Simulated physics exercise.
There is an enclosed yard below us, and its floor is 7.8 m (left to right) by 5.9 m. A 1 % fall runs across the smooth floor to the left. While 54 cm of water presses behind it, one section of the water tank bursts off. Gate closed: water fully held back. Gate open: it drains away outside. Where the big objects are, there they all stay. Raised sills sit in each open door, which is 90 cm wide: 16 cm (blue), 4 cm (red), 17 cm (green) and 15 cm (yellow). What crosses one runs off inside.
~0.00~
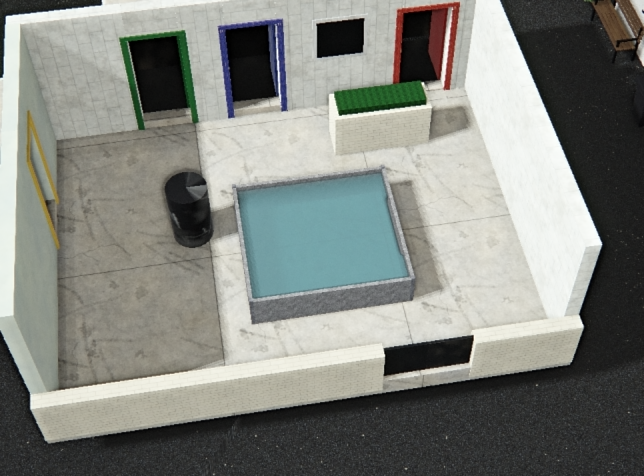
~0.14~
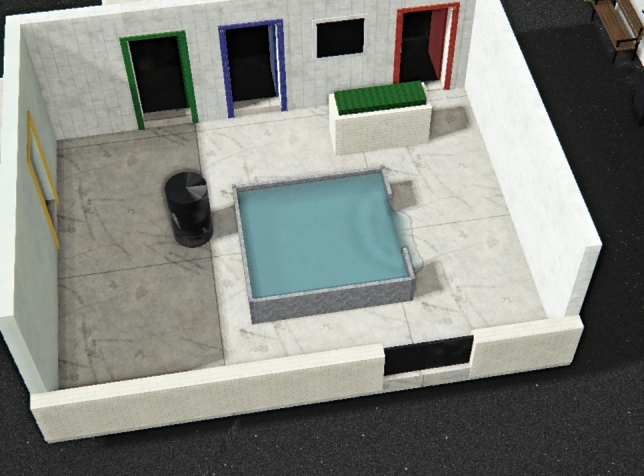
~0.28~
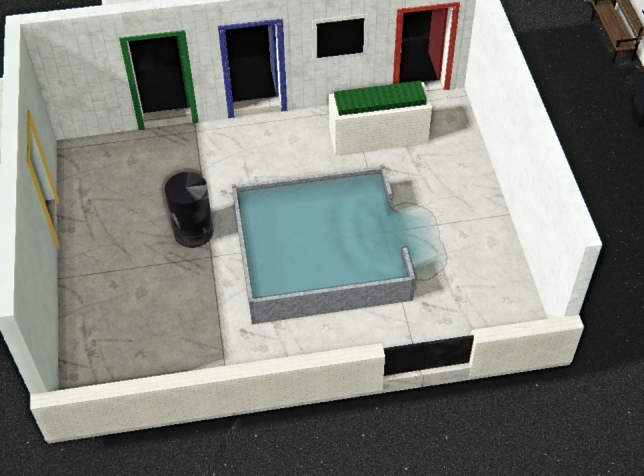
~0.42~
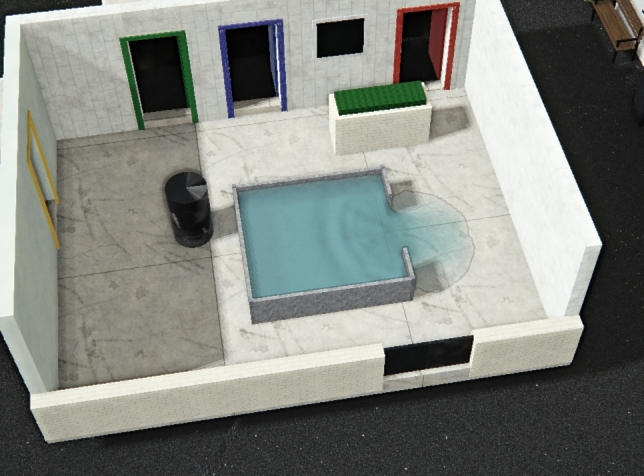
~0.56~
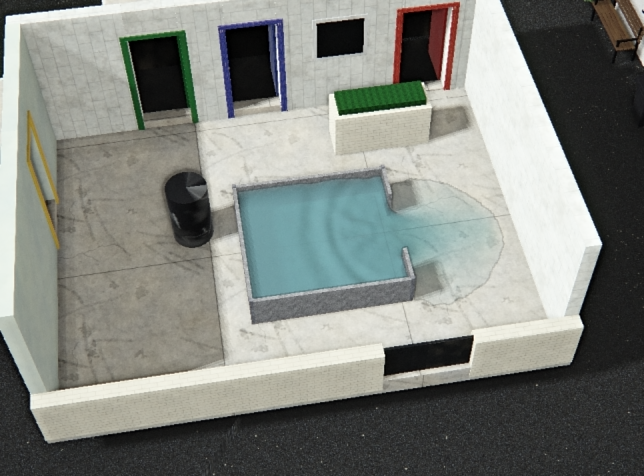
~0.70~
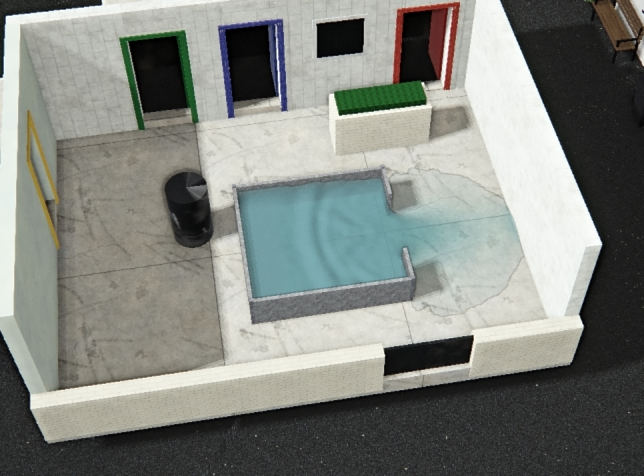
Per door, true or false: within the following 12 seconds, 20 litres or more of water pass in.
Blue door: False. Red door: True. Green door: False. Yellow door: False.
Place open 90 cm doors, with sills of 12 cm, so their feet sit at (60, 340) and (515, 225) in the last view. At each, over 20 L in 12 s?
Per doorway, in order: Insufficient / sufficient.
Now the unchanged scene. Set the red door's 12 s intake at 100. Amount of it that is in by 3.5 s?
Share: ~ 20 %.
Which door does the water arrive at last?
That would be the yellow door.
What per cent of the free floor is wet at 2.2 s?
Wet share: Near 20 percent.
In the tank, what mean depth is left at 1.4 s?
I'd put the mean depth near 42 centimetres.
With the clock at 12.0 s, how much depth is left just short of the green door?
The depth there is near 8.5 cm.
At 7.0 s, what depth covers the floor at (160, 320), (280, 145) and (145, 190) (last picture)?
Close to 2, 2 and 0 centimetres.
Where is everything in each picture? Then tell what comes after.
Still water, 54 cm deep, in the water tank at (320, 234), in the first picture.
The front is at a hidden place, 0.7 m from the gap at (395, 236); 0.3 m2 of floor is under water; 54 cm left at the back of the water tank, in the second picture.
The front is at (442, 261), 0.9 m from the gap at (394, 237); 0.9 m2 of floor is under water; 54 cm left at the back of the water tank, in the third picture.
Water pours out at (394, 238) and has run 1.3 m, to (461, 218); typically 7 cm deep outside, 54 cm at the water tank's back, in the fourth picture.
The front is at (498, 235), 1.8 m from the gap at (394, 237); 3.1 m2 of floor is under water; 54 cm left at the back of the water tank, in the fifth picture.
Water pours out at (394, 237) and has run 2.2 m, to (521, 249); typically 5 cm deep outside, 54 cm at the water tank's back, in the sixth picture.
After 1.4 s water covers 15 % of the floor and is deepest (32 cm) near (510, 228); blue door not reached, red door not reached, green door not reached, yellow door not reached.
After 2.2 s water covers 20 % of the floor and is deepest (36 cm) near (547, 332); blue door not reached, red door not reached, green door not reached, yellow door not reached.
After 3.5 s water covers 35 % of the floor and is deepest (30 cm) near (550, 341); blue door not reached, red door 18 cm at the sill, 80 L in, green door not reached, yellow door not reached.
After 7.0 s water covers 70 % of the floor and is deepest (18 cm) near (60, 417); blue door 4 cm at the sill, 0 L in, red door 13 cm at the sill, 309 L in, green door 3 cm at the sill, 0 L in, yellow door not reached.
After 12.0 s water covers 95 % of the floor and is deepest (15 cm) near (57, 145); blue door 3 cm at the sill, 0 L in, red door 8 cm at the sill, 429 L in, green door 9 cm at the sill, 0 L in, yellow door 7 cm at the sill, 0 L in.
